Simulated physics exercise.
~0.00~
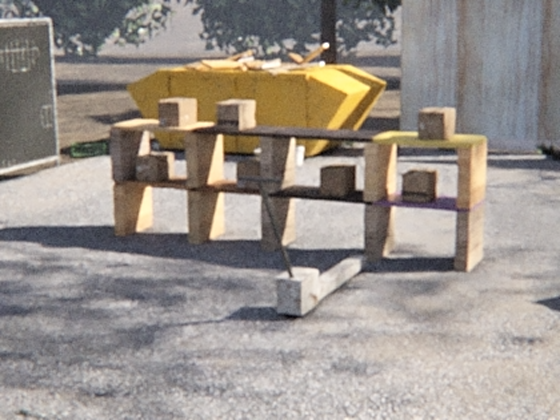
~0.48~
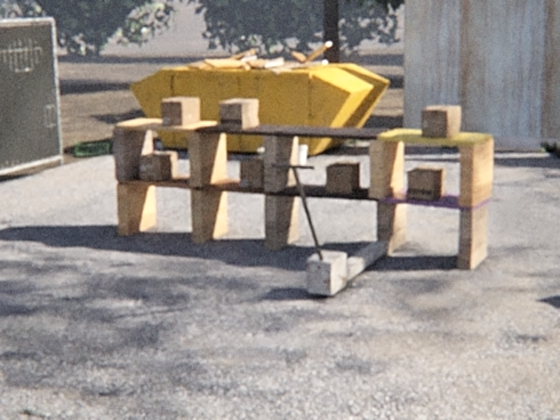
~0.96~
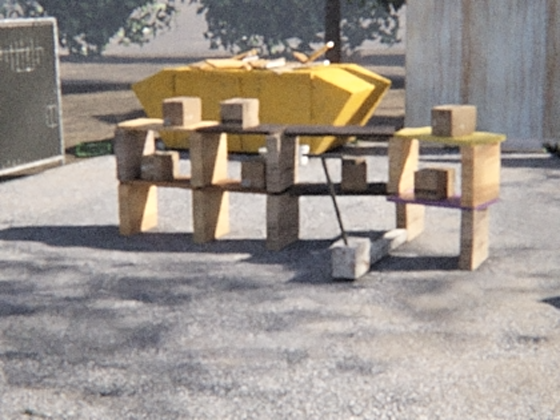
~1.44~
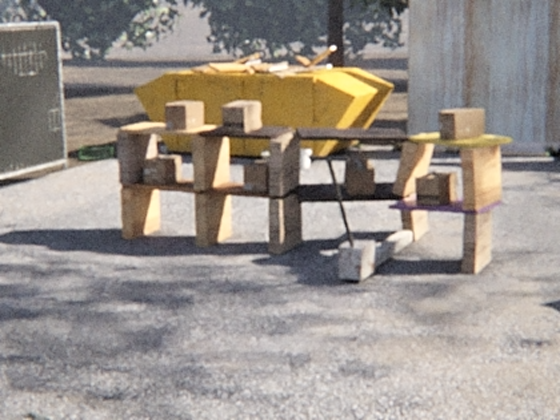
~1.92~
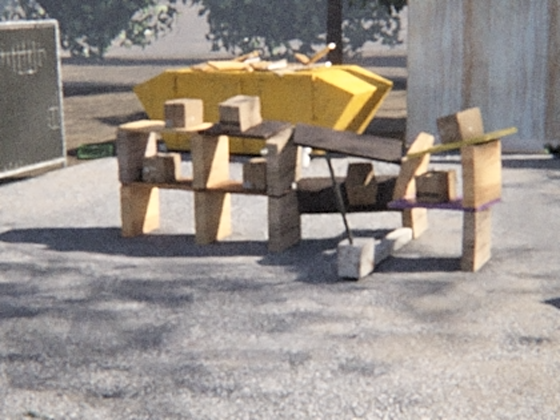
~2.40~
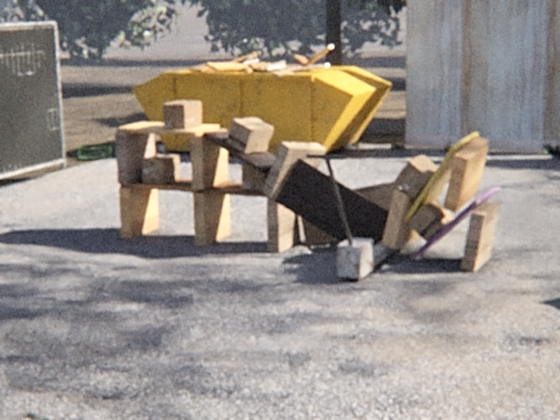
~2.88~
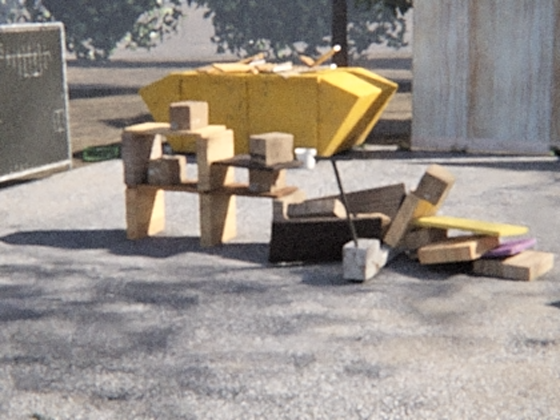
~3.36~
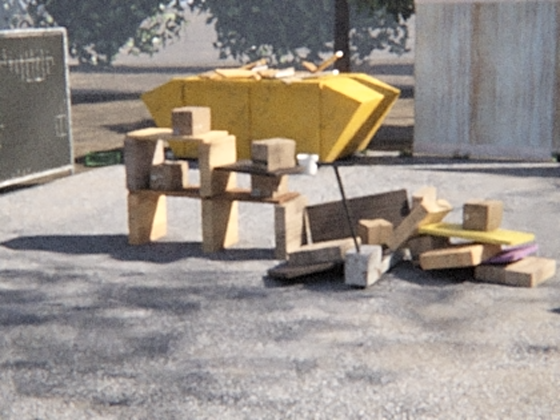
On a paved yard in front of a yellow skip, a low jack pushes into the foot of an upright in a two-tier shelf of slabs and boards, shifting the right side until its spans collapse into a heap, while the left part stays standing.
